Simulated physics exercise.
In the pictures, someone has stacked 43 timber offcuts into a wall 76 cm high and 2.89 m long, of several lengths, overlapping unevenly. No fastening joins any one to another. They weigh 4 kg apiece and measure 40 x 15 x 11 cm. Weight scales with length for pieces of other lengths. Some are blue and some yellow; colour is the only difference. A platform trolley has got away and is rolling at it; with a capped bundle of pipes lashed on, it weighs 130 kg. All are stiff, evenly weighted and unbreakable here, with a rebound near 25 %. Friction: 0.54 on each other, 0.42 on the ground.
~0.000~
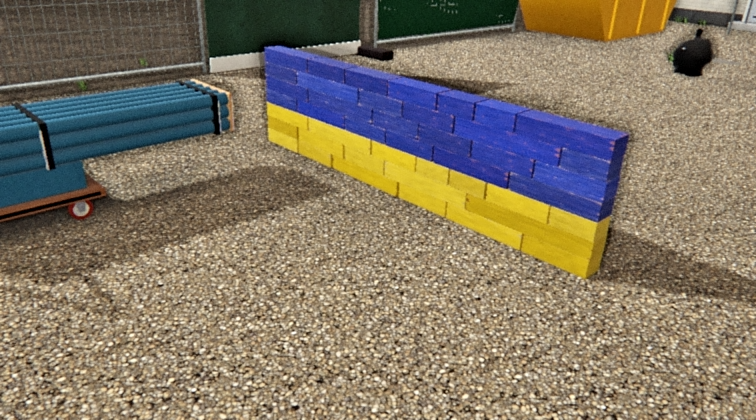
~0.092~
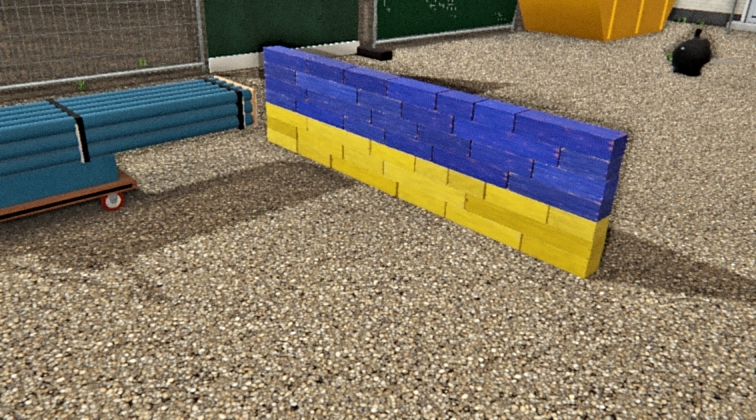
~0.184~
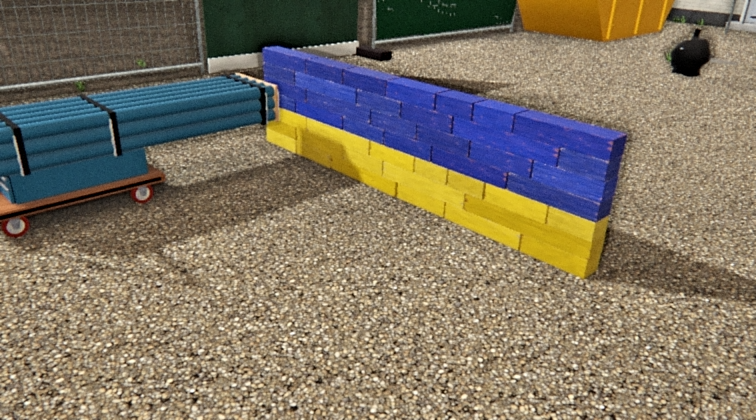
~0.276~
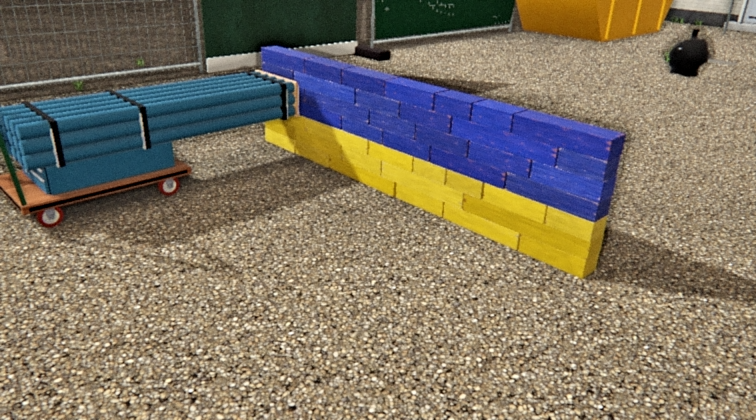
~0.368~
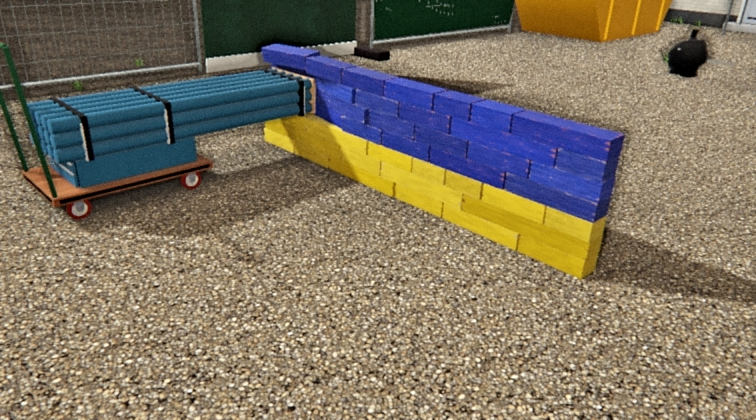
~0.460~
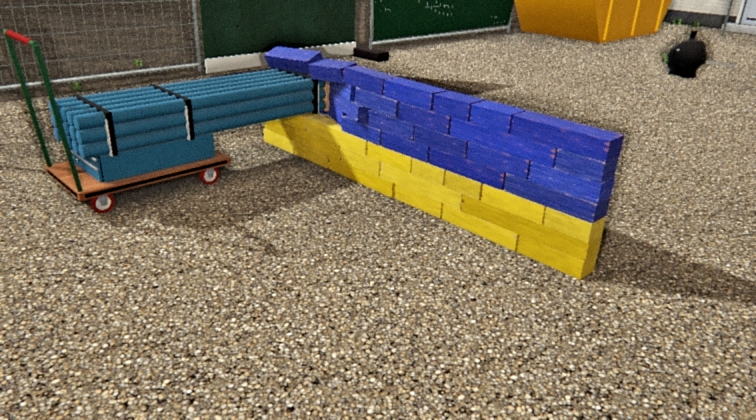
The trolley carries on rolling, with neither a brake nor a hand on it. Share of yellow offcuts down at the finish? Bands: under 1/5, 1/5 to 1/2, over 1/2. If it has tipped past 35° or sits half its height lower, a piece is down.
Under 1/5.
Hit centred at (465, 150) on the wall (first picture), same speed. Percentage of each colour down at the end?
Down at the end: Yellow 10 percent, blue 40 percent.
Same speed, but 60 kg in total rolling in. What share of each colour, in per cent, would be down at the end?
Colour by colour that makes yellow 10, blue 40 percent.
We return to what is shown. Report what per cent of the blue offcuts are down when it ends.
Blue: 40 per cent.
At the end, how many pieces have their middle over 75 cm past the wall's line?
I'd put it near 10.
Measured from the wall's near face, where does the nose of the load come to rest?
It sits some 195 cm past it.
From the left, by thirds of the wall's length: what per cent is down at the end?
The left third ends at 60 per cent, the middle at 20 per cent and the right at 0 per cent.
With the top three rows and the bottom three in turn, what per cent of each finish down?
Top share 40 per cent; bottom share 10 per cent.
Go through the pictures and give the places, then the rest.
In the first frame (pixels give the middle of a visible side), load (224, 106) 65 cm short of the wall; top yellow offcut (338, 135); top blue offcut (325, 71); none has stirred.
Load (248, 102) 46 cm short of the wall; top yellow offcut (337, 136), in the second frame.
Load (271, 98) 27 cm short of the wall; top yellow offcut (336, 136), in the third frame.
Load (291, 94) 8 cm short of the wall; top yellow offcut (335, 136), in the fourth frame.
Load (308, 91) 8 cm into the wall's line; top yellow offcut (334, 136); top blue offcut (323, 71) 13 mm from its place; steepest lean 8°, the offcut at (283, 59); movement in 8 of them, in the fifth frame.
Load (323, 89) 23 cm into the wall's line; top yellow offcut (334, 136); top blue offcut (325, 74) 12° from how it stood; steepest lean 23°, the offcut at (287, 65); movement in 11 of them, in the sixth frame.
After 0.82 s, load 74 cm past the wall's line, still rolling; none of the 18 yellow offcuts down (10 of 43 in all colours); top yellow offcut unmoved; top blue offcut 23° from how it stood, 9 cm lower.
After 1.34 s, load 1.31 m past the wall's line, still rolling; 1 of the 18 yellow offcuts down (11 of 43 in all colours); top yellow offcut 11 mm from its place; top blue offcut upside down.
In the end (3.1 s), load 1.93 m past the wall's line, stopped; 1 of the 18 yellow offcuts down (11 of 43 in all colours); top yellow offcut 14 mm from its place; top blue offcut upside down. That is 6 per cent. From the last view, middles, top yellow offcut near (342, 134), top blue offcut near (429, 126).
